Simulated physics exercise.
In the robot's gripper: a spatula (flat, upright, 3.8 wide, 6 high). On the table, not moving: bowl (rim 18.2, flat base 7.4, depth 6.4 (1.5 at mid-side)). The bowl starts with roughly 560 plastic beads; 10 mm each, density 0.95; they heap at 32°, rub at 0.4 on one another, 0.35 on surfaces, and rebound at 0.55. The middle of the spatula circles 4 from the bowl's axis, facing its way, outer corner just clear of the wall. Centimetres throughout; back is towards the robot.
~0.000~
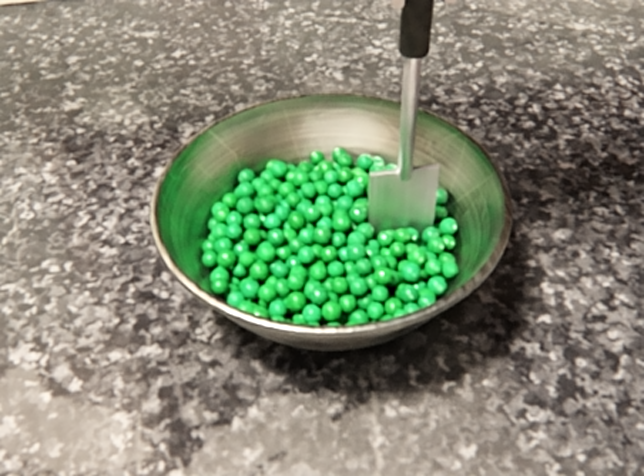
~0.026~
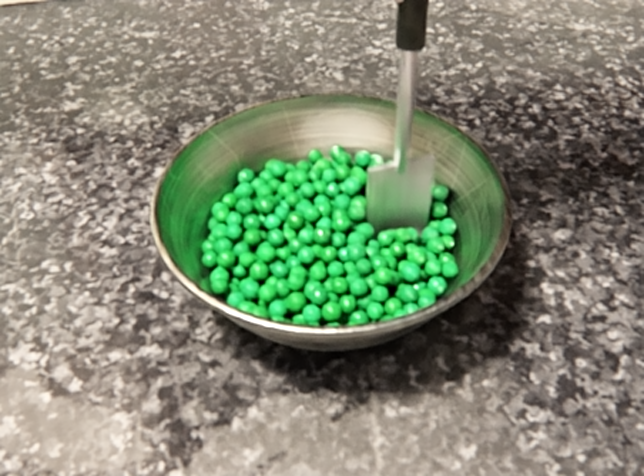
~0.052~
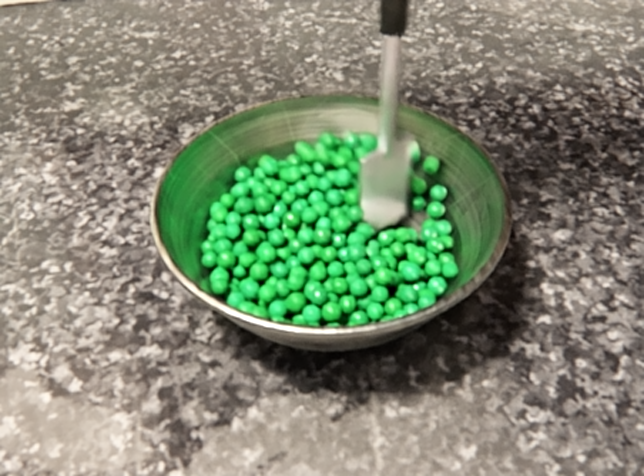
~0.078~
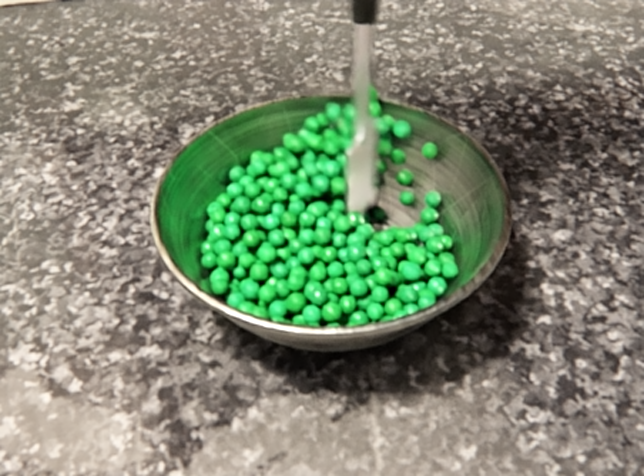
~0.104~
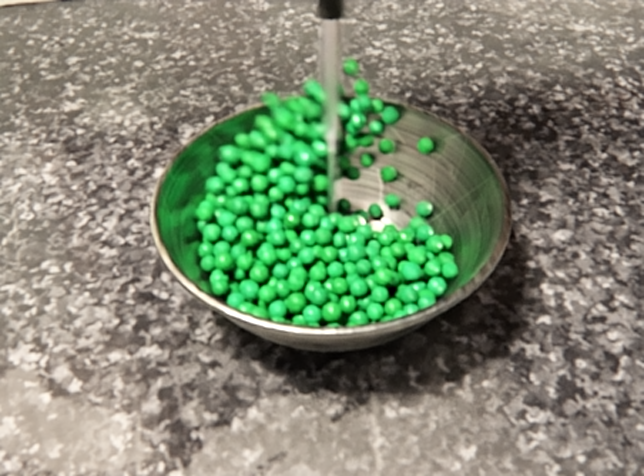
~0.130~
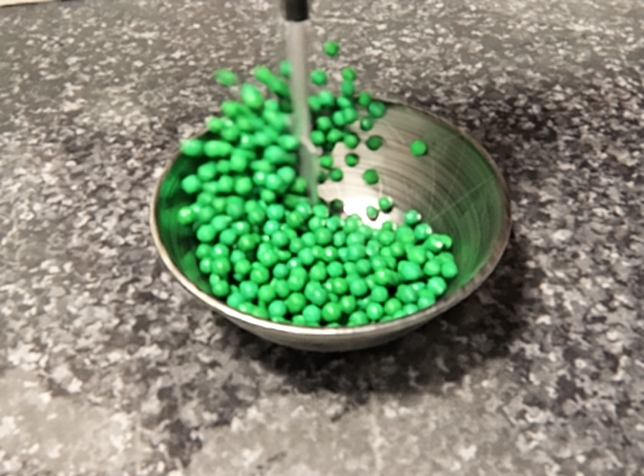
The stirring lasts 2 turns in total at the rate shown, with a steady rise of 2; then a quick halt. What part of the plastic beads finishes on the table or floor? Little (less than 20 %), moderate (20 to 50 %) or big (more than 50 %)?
A moderate share, 20 to 50 %, ends on the table or floor.
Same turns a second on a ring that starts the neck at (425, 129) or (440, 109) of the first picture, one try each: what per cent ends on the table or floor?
About 25 and 5 per cent.
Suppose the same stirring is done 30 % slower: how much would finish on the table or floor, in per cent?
It would be near 15 per cent.
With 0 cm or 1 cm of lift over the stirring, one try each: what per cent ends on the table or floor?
About 40 and 35 per cent.
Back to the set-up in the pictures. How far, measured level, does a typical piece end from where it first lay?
Some 7 cm.
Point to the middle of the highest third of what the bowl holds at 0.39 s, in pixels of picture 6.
At about (433, 219).
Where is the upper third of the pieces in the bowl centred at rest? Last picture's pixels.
At about (312, 225).
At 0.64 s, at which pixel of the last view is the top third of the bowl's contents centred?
Near (291, 220).
After 0.39 s, 342° round, highest piece 9 above the table; 443 in the bowl, 73 on the table or floor, 48 in flight or on the tool.
After 0.64 s, 222° round, highest piece 8 above the table; 412 in the bowl, 149 on the table or floor, 3 in flight or on the tool.
After 0.97 s, 0° round, highest piece 5 above the table; 408 in the bowl, 156 on the table or floor.
After 1.67 s, 0° round, highest piece 5 above the table; 408 in the bowl, 156 on the table or floor.
At rest, 408 in the bowl, 156 on the table or floor. That is 28 % on the table or floor.
